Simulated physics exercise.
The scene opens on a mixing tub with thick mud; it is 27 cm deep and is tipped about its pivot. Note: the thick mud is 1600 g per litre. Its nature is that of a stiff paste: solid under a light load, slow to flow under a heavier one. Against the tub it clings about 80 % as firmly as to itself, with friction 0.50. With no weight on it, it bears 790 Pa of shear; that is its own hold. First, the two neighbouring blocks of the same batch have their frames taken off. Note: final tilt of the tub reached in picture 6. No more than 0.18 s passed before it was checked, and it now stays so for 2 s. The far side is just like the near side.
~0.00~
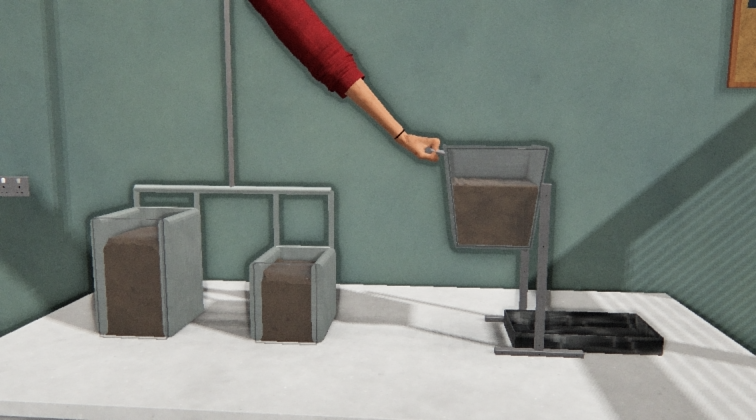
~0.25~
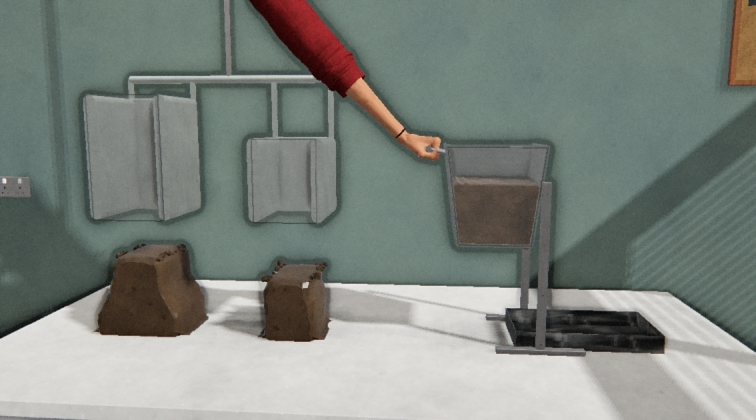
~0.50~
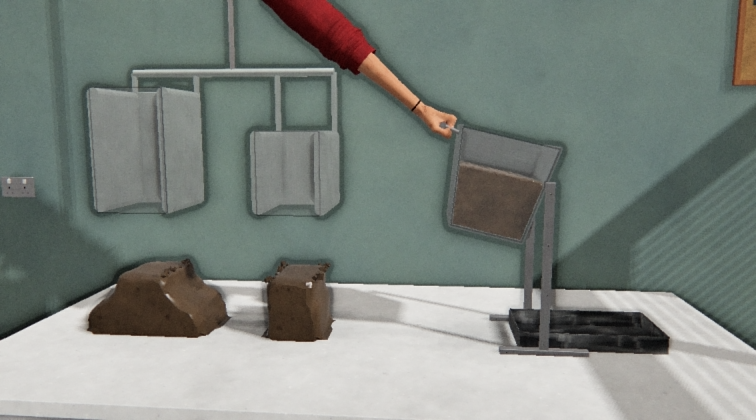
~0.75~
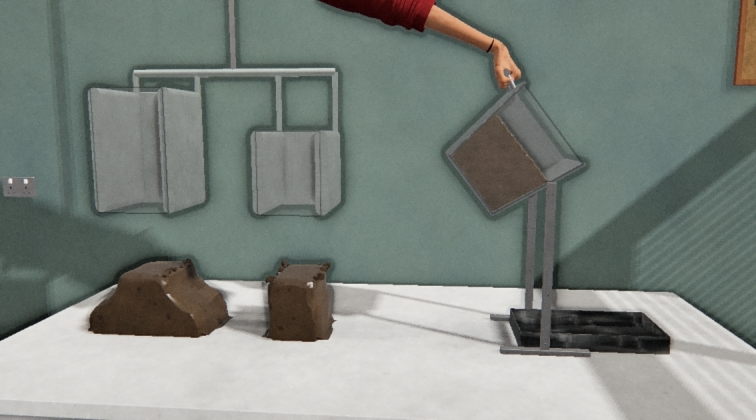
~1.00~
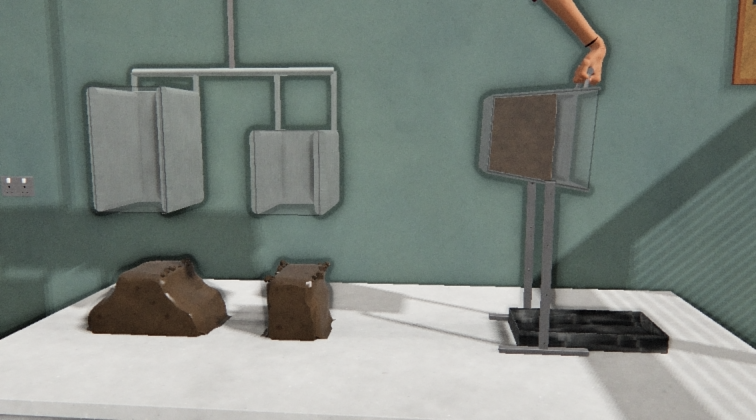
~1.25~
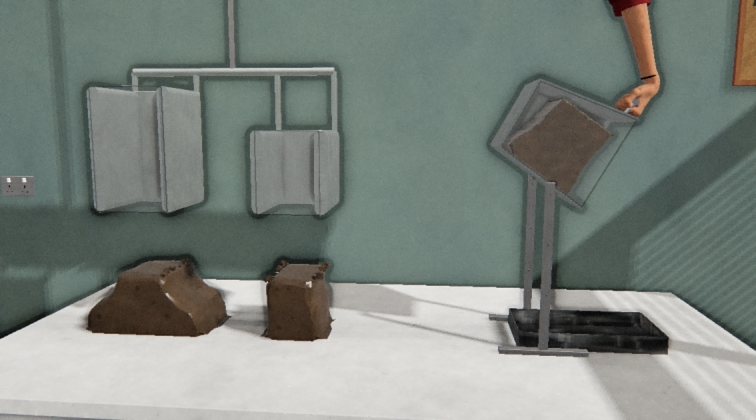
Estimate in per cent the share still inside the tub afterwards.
I would say about 0 percent.
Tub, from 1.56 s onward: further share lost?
About 0 per cent.
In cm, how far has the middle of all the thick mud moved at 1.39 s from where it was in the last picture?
It has moved around 13 centimetres.
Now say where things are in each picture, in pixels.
Handle-side rim at (448, 147), tilt 0 degrees; crest of the thick mud at (535, 186); block heights 30 cm, 19 cm (left to right), in the first picture.
Handle-side rim at (449, 146), tilt 0 degrees; crest of the thick mud at (535, 184); block heights 24 cm, 18 cm (left to right), in the second picture.
Handle-side rim at (464, 126), tilt 13 degrees; crest of the thick mud at (466, 166); block heights 19 cm, 18 cm (left to right), in the third picture.
Handle-side rim at (526, 85), tilt 53 degrees; crest of the thick mud at (494, 117); block heights 19 cm, 18 cm (left to right), in the fourth picture.
Handle-side rim at (599, 90), tilt 93 degrees; crest of the thick mud at (546, 95); block heights 19 cm, 18 cm (left to right), in the fifth picture.
Handle-side rim at (637, 121), tilt 119 degrees; crest of the thick mud at (567, 100); block heights 19 cm, 18 cm (left to right), in the sixth picture.
After 1.39 s, the tub is at 119 degrees and holds 59 %.
After 1.56 s, the tub is at 119 degrees and holds 0 %.
After 1.73 s, the tub is at 119 degrees and holds 0 %.
After 1.90 s, the tub is at 119 degrees and holds 0 %.
After 3.25 s, the tub is at 119 degrees and holds 0 %.
